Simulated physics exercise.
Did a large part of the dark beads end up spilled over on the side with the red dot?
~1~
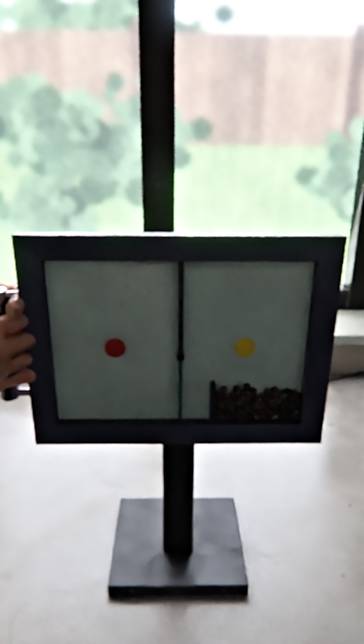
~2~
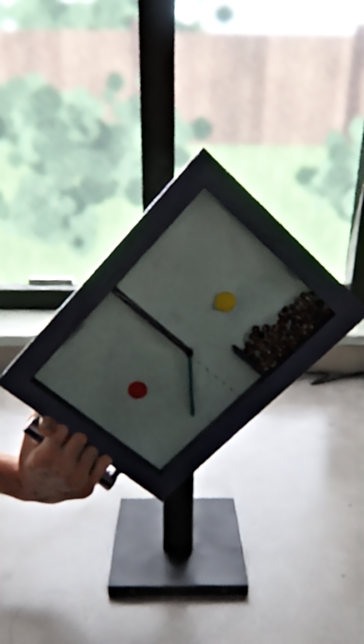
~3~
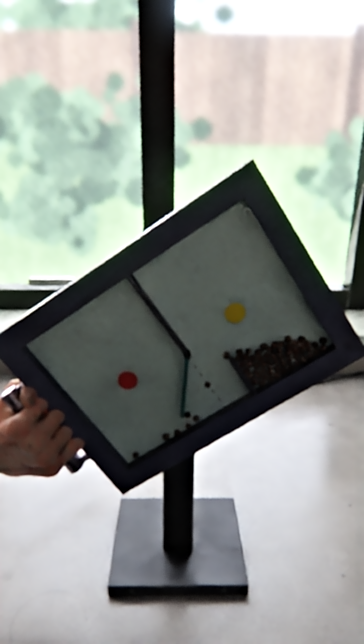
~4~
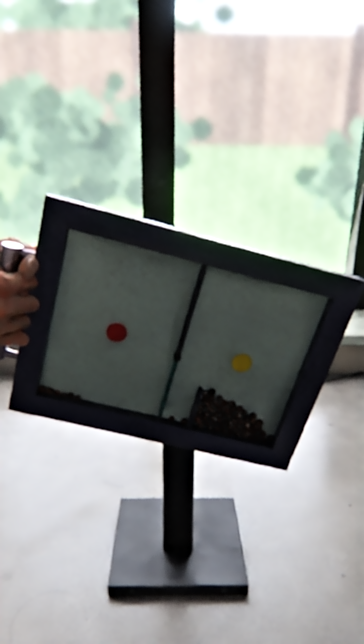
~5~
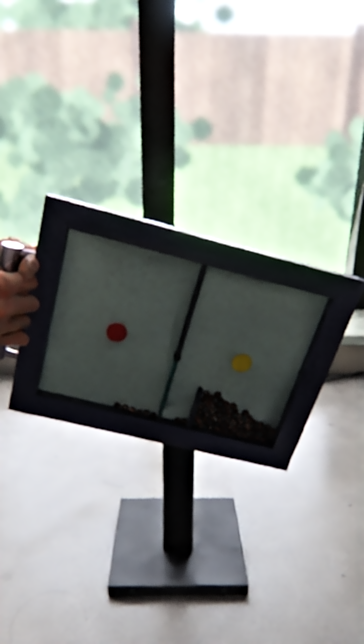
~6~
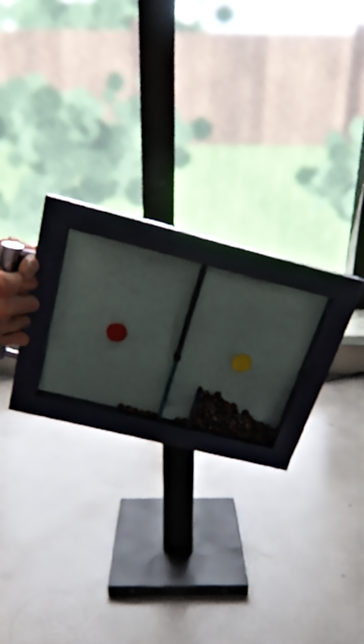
No, only a few beads ended up on the red side, in a thin layer by the divider. Most of them stayed heaped on the side with the yellow dot.
